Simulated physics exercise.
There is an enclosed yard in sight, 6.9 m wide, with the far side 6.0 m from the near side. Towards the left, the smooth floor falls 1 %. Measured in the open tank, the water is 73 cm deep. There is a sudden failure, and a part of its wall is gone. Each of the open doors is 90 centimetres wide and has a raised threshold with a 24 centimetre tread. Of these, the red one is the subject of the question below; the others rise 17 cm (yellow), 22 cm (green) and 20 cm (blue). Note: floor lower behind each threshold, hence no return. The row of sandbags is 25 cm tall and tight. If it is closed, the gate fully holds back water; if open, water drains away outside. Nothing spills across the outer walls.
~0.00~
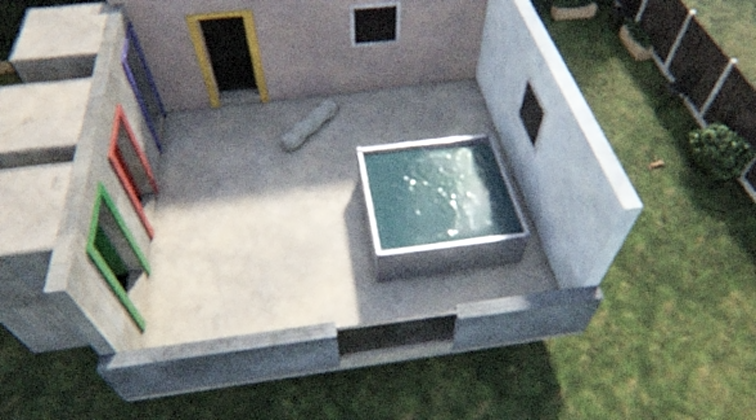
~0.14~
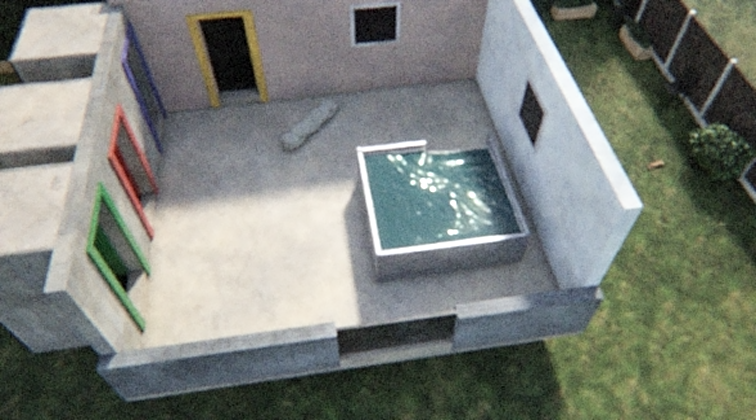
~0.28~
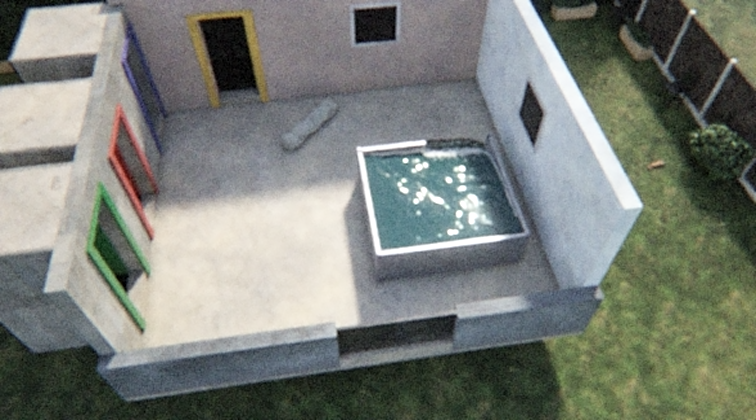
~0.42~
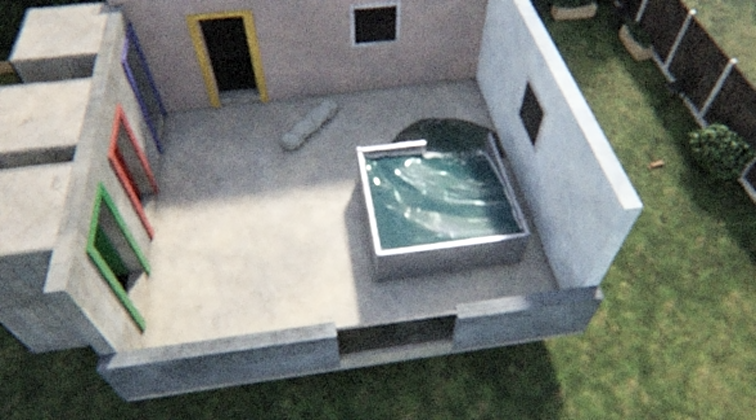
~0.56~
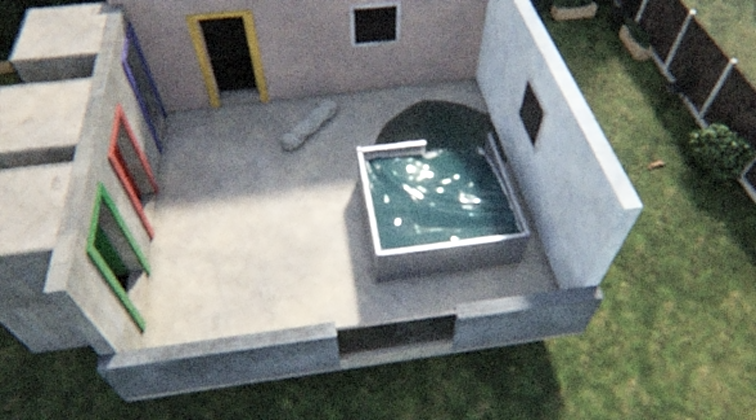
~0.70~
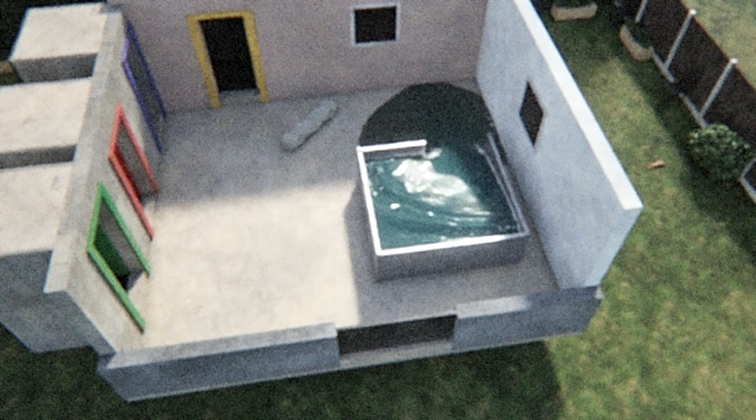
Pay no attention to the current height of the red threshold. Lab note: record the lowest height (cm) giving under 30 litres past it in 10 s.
Lowest height: 7.5 cm.
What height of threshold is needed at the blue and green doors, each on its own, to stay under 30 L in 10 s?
Close to 15 cm (blue) and close to 13.0 cm (green).
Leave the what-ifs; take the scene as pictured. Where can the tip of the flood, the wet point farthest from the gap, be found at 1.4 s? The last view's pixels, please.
Pixel: About (323, 96).
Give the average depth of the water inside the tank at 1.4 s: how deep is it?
It averages close to 53 centimetres.
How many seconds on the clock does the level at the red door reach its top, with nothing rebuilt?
At roughly 10.0 s.
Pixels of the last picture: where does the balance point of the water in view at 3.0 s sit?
My guess is close to (414, 161).
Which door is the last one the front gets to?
The green one.
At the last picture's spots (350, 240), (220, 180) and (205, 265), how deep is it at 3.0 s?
Roughly 0, 0 and 0 centimetres.
After 1.4 s water covers 20 % of the floor, deepest (58 cm) near (476, 84); it has not reached the red door.
After 3.0 s water covers 40 % of the floor, deepest (40 cm) near (333, 106); it has not reached the red door.
After 10.0 s water covers 95 % of the floor, deepest (18 cm) near (138, 375); 14 cm at the red door, 26 litres in over its 8 cm threshold.
At the red door as built, the water arrived by 4.0 s and peaked near 14 cm at 10.0 s.
With a threshold of 6.5 cm, 47 litres would have come in within the 10 s; with 8.5 cm, 21 litres. So under 30 litres takes about 7.5 cm.
